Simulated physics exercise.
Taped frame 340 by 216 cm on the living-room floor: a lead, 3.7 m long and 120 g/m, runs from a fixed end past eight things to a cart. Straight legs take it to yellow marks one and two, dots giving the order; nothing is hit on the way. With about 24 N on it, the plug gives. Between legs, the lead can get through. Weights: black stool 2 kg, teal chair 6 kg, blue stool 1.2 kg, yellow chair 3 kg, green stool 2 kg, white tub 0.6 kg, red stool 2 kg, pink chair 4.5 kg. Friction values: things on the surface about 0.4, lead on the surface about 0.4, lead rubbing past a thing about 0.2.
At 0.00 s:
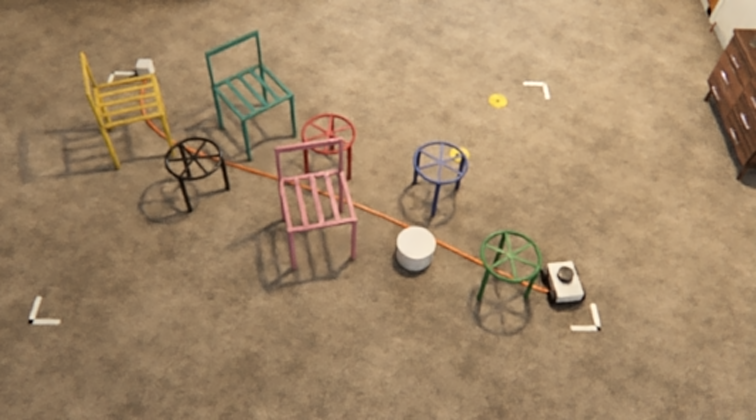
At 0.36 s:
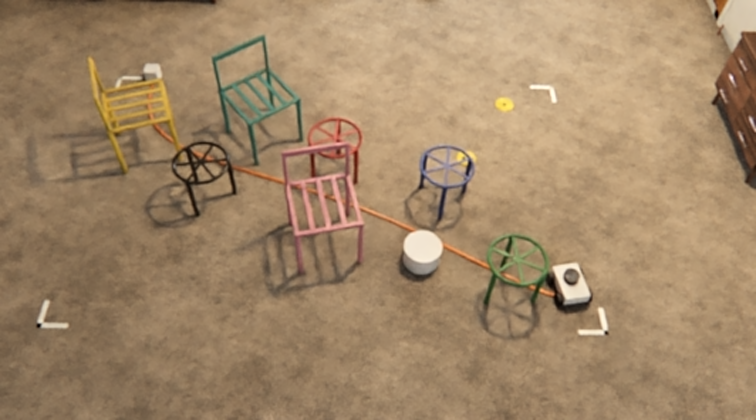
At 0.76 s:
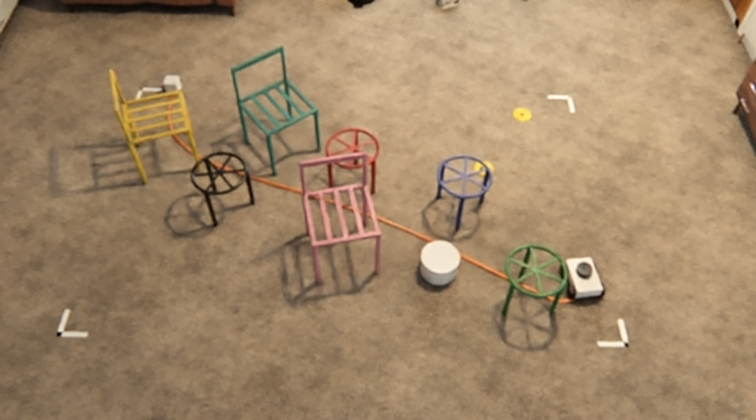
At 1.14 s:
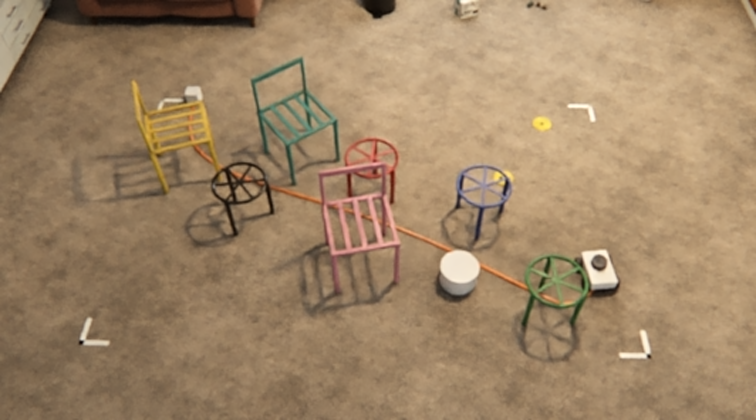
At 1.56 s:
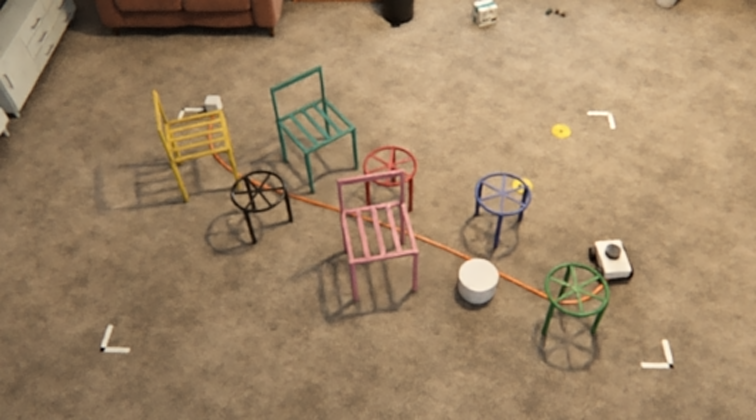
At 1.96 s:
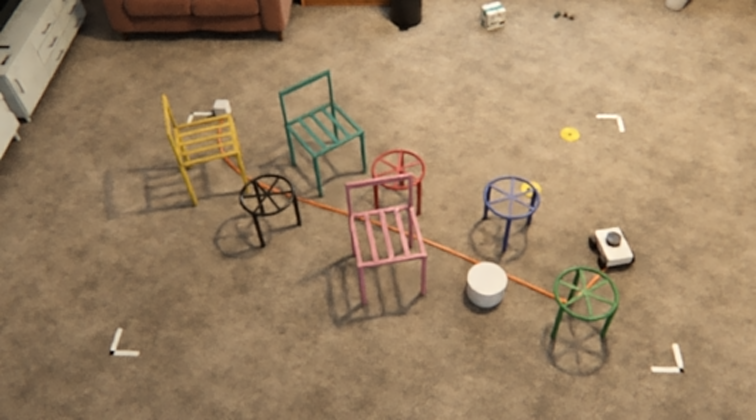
The video shows colourful chairs and stools around a white tub on a living-room floor, with an orange lead running among them, as a small white cart beside the green stool rolls away toward the back, the lead bending near the stool.
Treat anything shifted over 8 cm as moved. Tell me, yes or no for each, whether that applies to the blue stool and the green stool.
Blue stool - yes, green stool - yes.
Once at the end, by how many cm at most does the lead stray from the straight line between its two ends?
At the end the lead strays roughly 60 cm from the straight line.
By 3.3 s, cart at (594, 205), 4 N at the fixed end; green stool 19 cm off its start.
By 4.7 s, cart at (575, 157), 8 N at the fixed end; green stool 51 cm off its start, blue stool 3 cm off its start.
By 6.0 s, cart at (555, 155), lead slack at the fixed end; green stool 64 cm off its start at (542, 208), blue stool 20 cm off its start at (508, 173).
By 7.4 s, cart at (531, 188), lead slack at the fixed end; green stool 64 cm off its start, blue stool 20 cm off its start.
By 7.8 s, cart at (531, 188), lead slack at the fixed end; green stool 64 cm off its start at (542, 208), blue stool 20 cm off its start at (508, 173).
